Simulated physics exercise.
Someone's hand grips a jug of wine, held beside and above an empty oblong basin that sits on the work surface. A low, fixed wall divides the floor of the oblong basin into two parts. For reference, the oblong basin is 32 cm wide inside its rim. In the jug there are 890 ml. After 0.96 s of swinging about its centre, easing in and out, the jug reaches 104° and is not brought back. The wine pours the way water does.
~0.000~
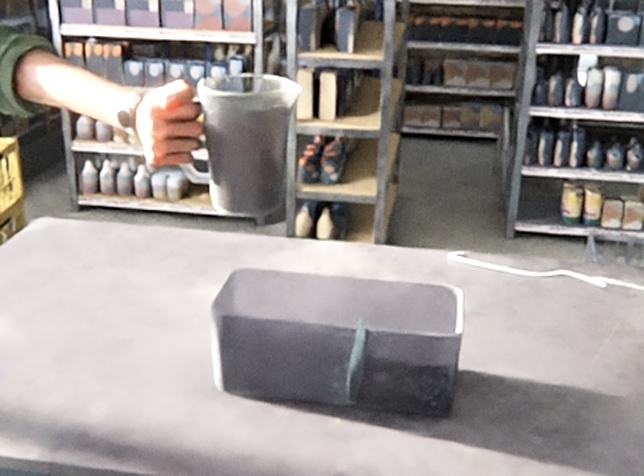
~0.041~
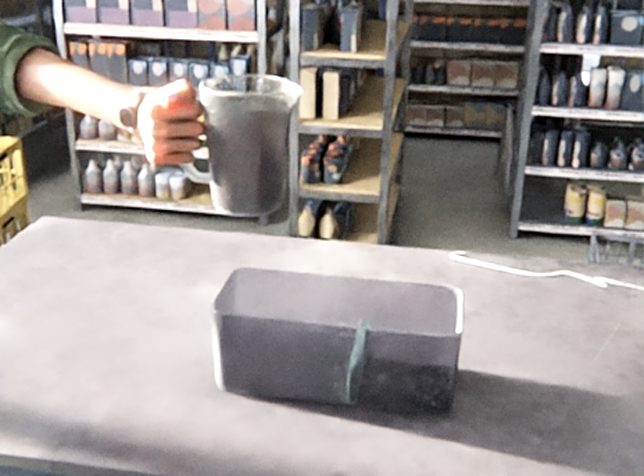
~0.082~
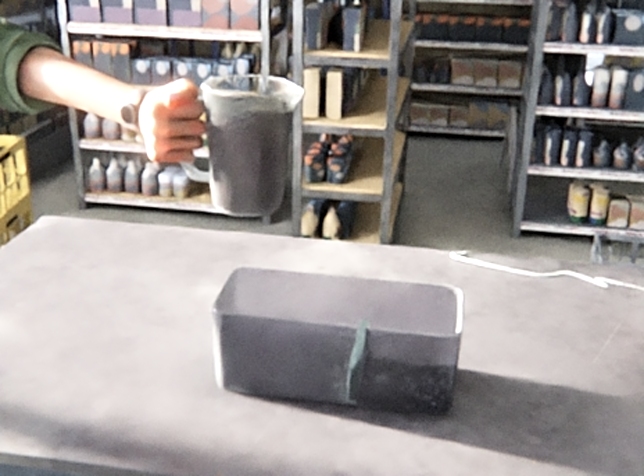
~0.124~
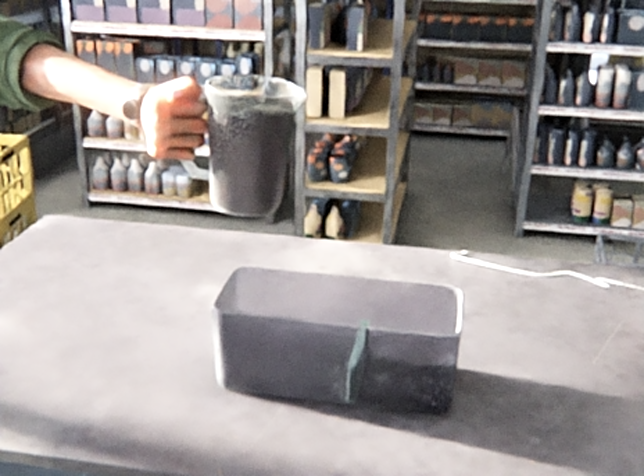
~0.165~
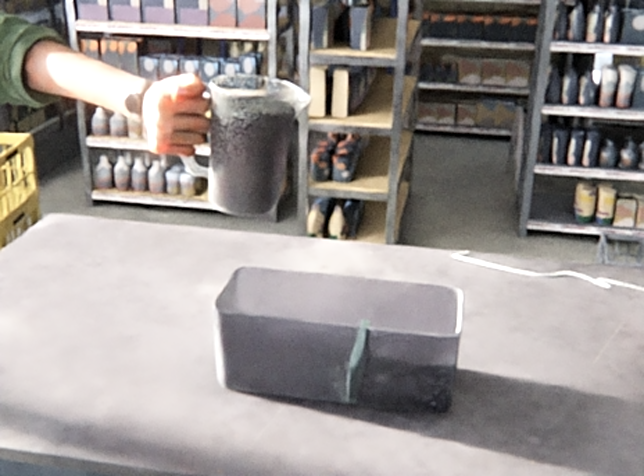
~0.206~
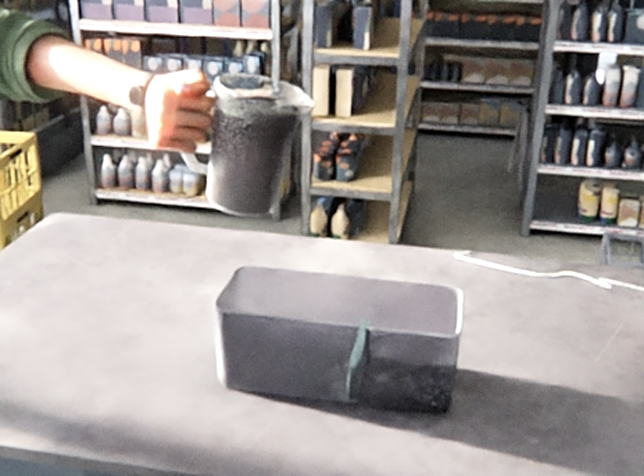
A jug of dark liquid, held by a hand at the left, tilted slowly and slightly to the right above a grey table where an empty oblong basin with a divider sat still.
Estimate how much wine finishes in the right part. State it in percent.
I would say 91 per cent.
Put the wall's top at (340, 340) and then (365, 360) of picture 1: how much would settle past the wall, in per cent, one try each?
Roughly 95 per cent, then 60 per cent.
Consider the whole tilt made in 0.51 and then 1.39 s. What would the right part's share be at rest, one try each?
Result: 85 per cent, then 90 per cent.
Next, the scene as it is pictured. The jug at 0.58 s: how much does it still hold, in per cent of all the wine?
Still held: Roughly 84 % of the total.
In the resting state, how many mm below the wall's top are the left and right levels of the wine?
I'd say some 52 mm on the left and some 2 mm on the right.
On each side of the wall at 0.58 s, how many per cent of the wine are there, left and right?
0 on the left, 1 on the right, roughly.
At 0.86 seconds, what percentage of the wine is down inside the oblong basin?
Some 36 percent.
After 0.58 s the tilt is 69° and 84 per cent is still to pour, 0 is left of the wall and 1 right of it.
After 0.86 s the tilt is 101° and 37 per cent is still to pour, 0 is left of the wall and 36 right of it.
After 1.15 s the tilt is 104° and 4 per cent is still to pour, 3 is left of the wall and 84 right of it.
After 1.46 s the tilt is 104° and 0 per cent is still to pour, 6 is left of the wall and 92 right of it.
In the end 8 per cent lies left of the wall, 91 right of it and 1 outside.
